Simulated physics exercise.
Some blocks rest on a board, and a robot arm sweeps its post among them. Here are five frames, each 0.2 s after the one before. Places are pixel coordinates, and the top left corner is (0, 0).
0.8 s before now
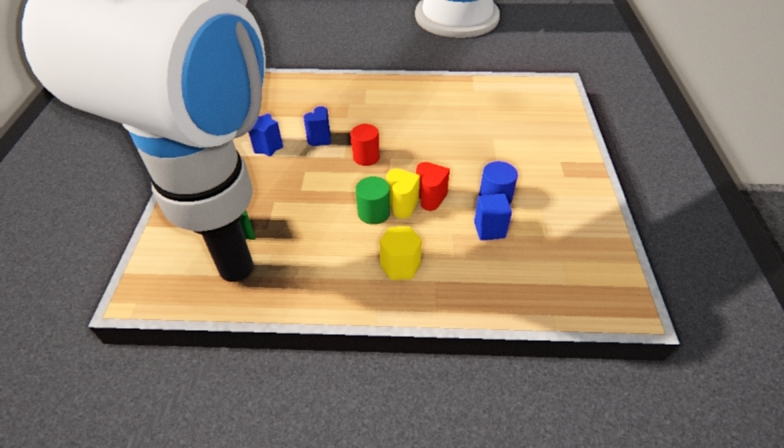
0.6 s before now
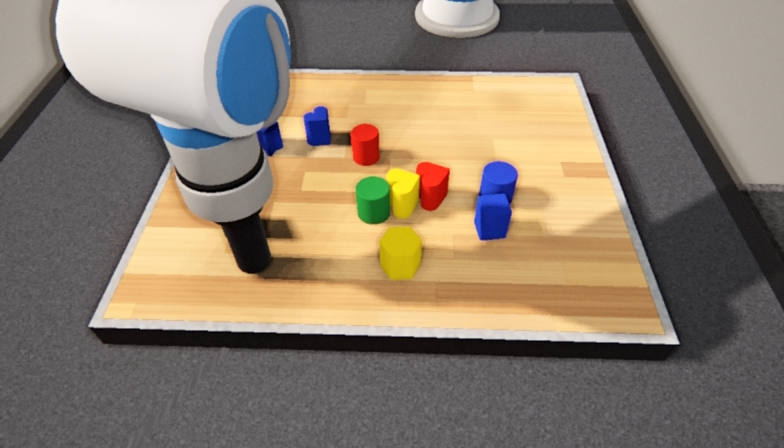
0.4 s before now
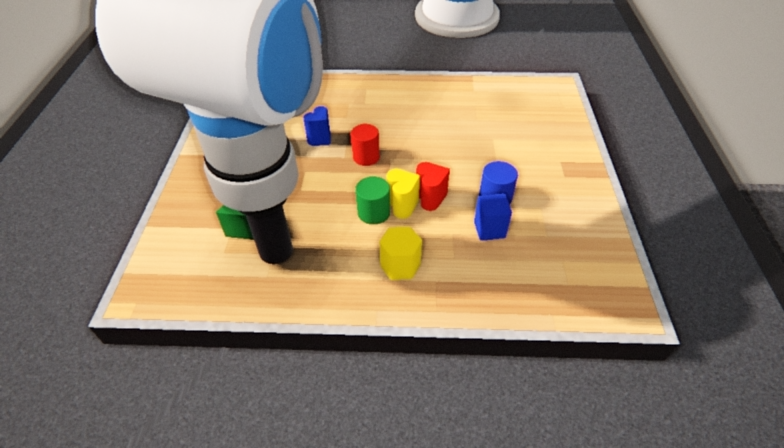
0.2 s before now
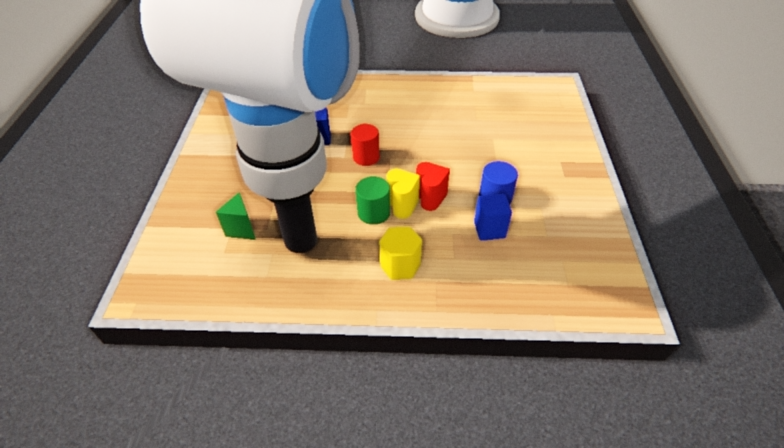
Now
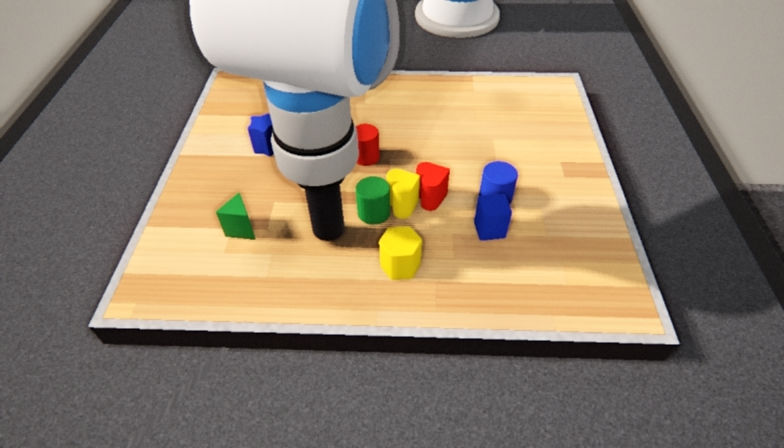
A robot arm with a black post moved steadily right and slightly away across a wooden board, passing a green triangular block and nearing the green round and yellow blocks, while every block stayed still.
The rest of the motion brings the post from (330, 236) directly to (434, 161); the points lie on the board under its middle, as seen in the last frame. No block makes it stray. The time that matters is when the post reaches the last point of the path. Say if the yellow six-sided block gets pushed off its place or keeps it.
The result: It stays put.
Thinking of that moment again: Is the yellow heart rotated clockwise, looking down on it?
Yes
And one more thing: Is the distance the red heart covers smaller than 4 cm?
No, it doesn't check out.
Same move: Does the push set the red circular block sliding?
It seems not.
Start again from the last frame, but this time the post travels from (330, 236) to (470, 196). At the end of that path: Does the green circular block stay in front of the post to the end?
Final answer: No.
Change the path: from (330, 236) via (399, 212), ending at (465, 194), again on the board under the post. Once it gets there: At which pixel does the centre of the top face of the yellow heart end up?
I expect it at (458, 134).
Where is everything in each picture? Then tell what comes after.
The first picture shows post tip at (236, 268); block tops, red circular block at (365, 132); green circular block at (373, 187); yellow six-sided block at (401, 240); yellow heart at (403, 180); red heart at (432, 173).
The second picture shows post at (255, 261); blocks unchanged.
The third picture shows post at (276, 251); blocks unchanged.
The fourth picture shows post at (301, 241); blocks unchanged.
The fifth picture shows post at (329, 229); red circular block at (365, 132); green circular block at (373, 187); yellow six-sided block at (401, 240); yellow heart at (403, 180); red heart at (432, 173).
What follows on the original path. One third of the way, post at (368, 202); green circular block at (397, 174); yellow heart at (425, 172), turned 15° clockwise; red heart at (452, 169).
Two thirds of the way, post at (403, 176); green circular block at (435, 155); yellow heart at (461, 164), turned 50° clockwise; red heart at (489, 164).
At the end, post at (435, 154); red circular block in place; green circular block at (466, 143); yellow six-sided block in place; yellow heart at (474, 162), turned 90° clockwise; red heart at (506, 168).
